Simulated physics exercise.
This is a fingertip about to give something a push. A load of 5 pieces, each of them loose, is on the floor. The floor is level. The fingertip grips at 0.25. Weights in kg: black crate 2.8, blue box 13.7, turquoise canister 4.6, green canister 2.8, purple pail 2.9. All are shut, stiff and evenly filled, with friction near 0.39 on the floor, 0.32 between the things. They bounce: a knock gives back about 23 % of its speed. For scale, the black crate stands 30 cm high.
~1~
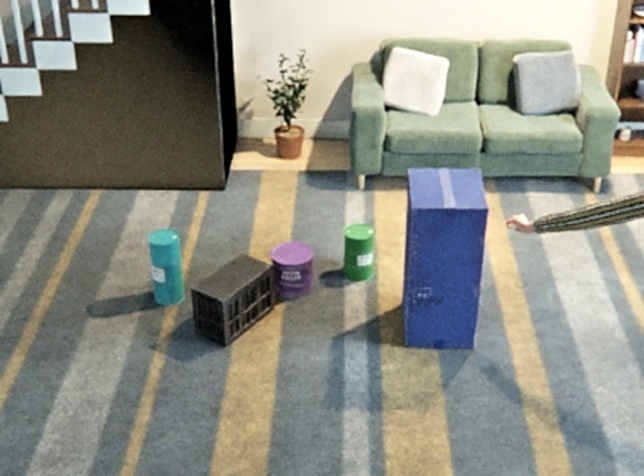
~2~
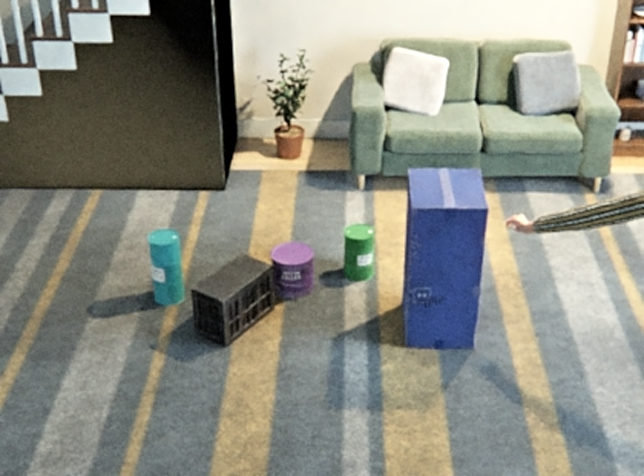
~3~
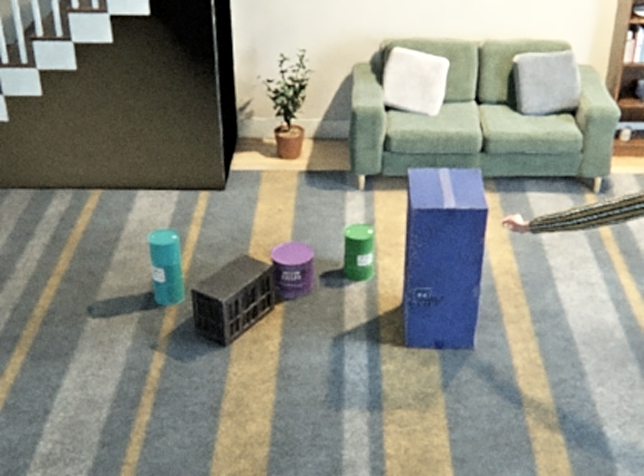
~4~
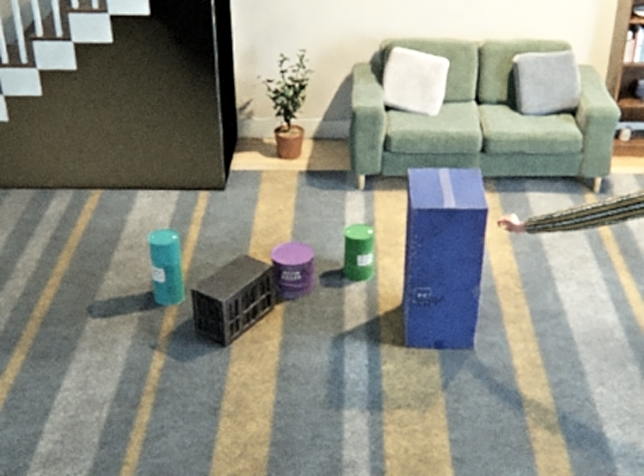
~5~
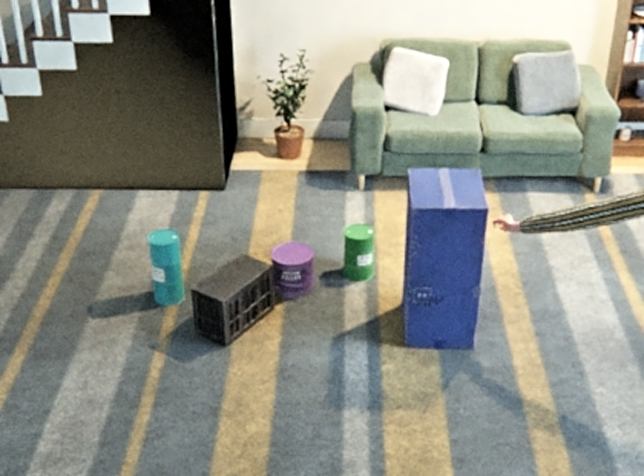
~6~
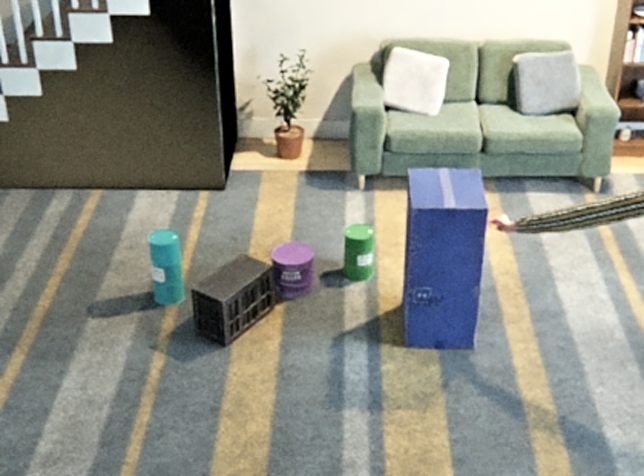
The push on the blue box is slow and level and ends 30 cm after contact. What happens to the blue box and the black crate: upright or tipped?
The blue box falls over, the black crate is still upright.
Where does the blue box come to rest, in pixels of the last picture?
Near (334, 273).
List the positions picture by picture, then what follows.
In the first picture, hand has come 0 cm; blue box (442, 260); black crate (234, 299).
In the second picture, hand has come 0 cm; blue box (442, 260); purple pail (293, 270).
In the third picture, hand has come 2 cm; blue box (442, 260); green canister (359, 253).
In the fourth picture, hand has come 5 cm; blue box (442, 260); turquoise canister (167, 268).
In the fifth picture, hand has come 7 cm; blue box (442, 260); purple pail (293, 270).
In the sixth picture, hand has come 9 cm; blue box (442, 260); black crate (234, 299).
Then, 0.70 s later than the last frame, hand has come 25 cm; blue box tilted 12° near (425, 255).
Then, 1.50 s later than the last frame, hand has come 43 cm; blue box tilted 31° near (396, 253).
Then, 1.90 s later than the last frame, hand has come 43 cm; blue box tilted 62° near (350, 269).
Then, 2.10 s later than the last frame, hand has come 43 cm; blue box tilted 71° near (332, 275); black crate 3 cm from its spot near (228, 299).
When it is over, lying over on the floor, blue box; the other 4 within 14 cm of the start. End places, in pixels of the last picture, blue box near (334, 272), black crate near (227, 299).
